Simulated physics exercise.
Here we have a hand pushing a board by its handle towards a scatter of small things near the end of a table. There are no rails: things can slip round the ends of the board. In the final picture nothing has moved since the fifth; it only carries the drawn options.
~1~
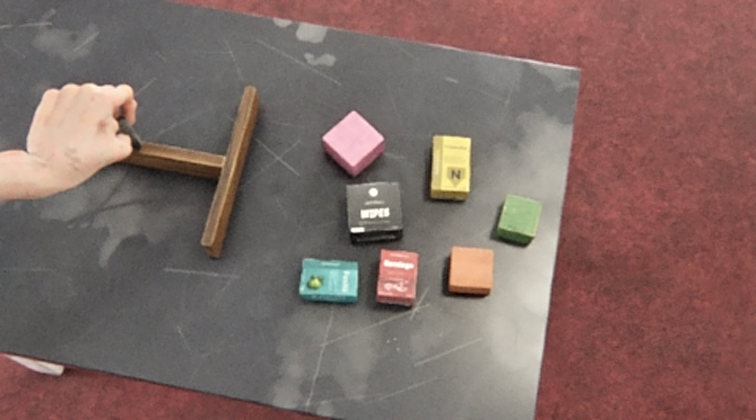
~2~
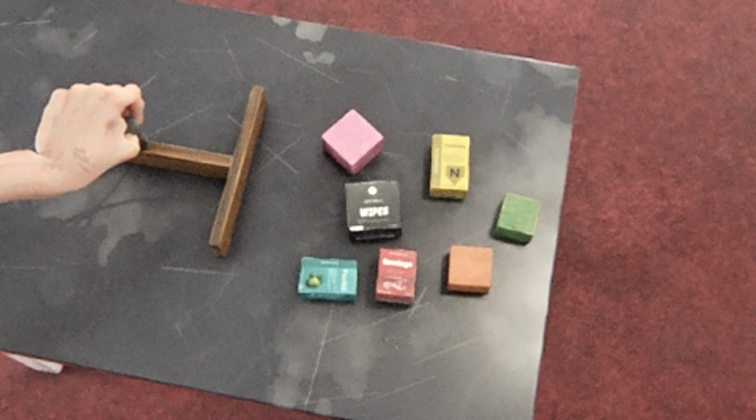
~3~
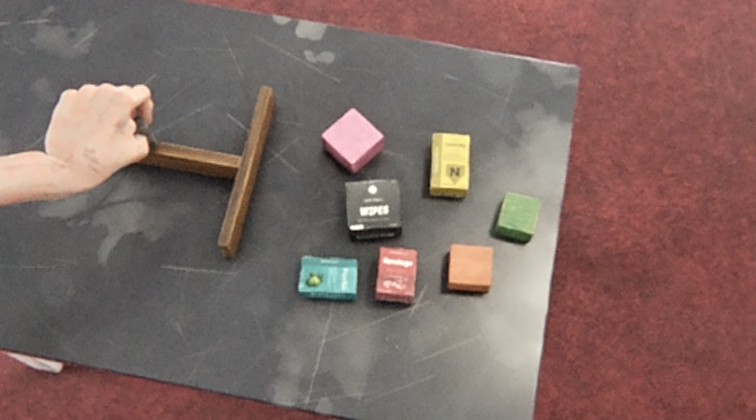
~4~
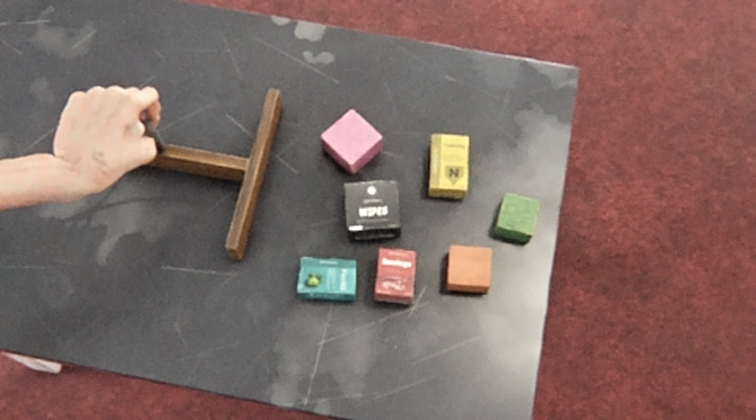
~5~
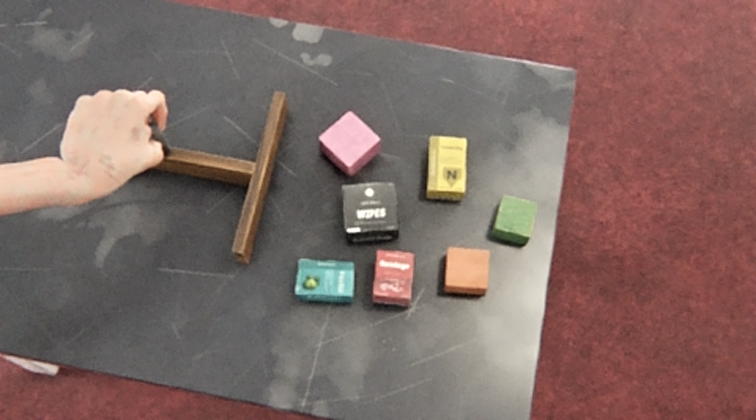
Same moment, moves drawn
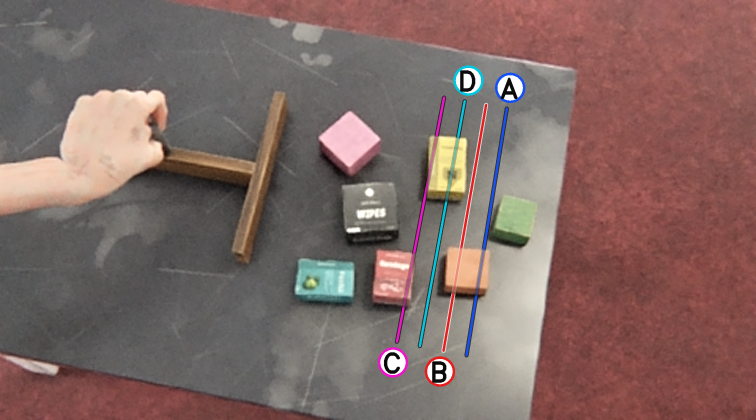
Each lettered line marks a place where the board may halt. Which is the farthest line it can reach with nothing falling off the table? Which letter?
The farthest safe stop is B.
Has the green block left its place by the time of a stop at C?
By then, no.
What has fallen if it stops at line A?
The green block.
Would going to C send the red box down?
No.
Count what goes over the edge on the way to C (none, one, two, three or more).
The count is none.
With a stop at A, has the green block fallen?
Yes.
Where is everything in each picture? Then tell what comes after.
Turquoise packet (330, 281); pink block (354, 145); red box (398, 278), in the first picture.
Board (237, 163); green block (518, 218), in the second picture.
Board (246, 163); yellow box (449, 166), in the third picture.
Board (253, 166); turquoise packet (328, 279), in the fourth picture.
Board (259, 169); red box (393, 279); green block (515, 220); orange block (466, 271), in the fifth picture.
On the marked copy, A at (488, 225); B at (466, 221); C at (422, 213); D at (443, 217).
Following B. Soon after the start, board (334, 183); turquoise packet (346, 291); pink block (381, 145).
Later, board (408, 196); orange block (474, 274); yellow box (482, 178).
In the end, board (464, 206); green block (546, 232); yellow box (532, 194); nothing has fallen.
As for the rest, A drops the green block; C is safe but short; D is safe but short.
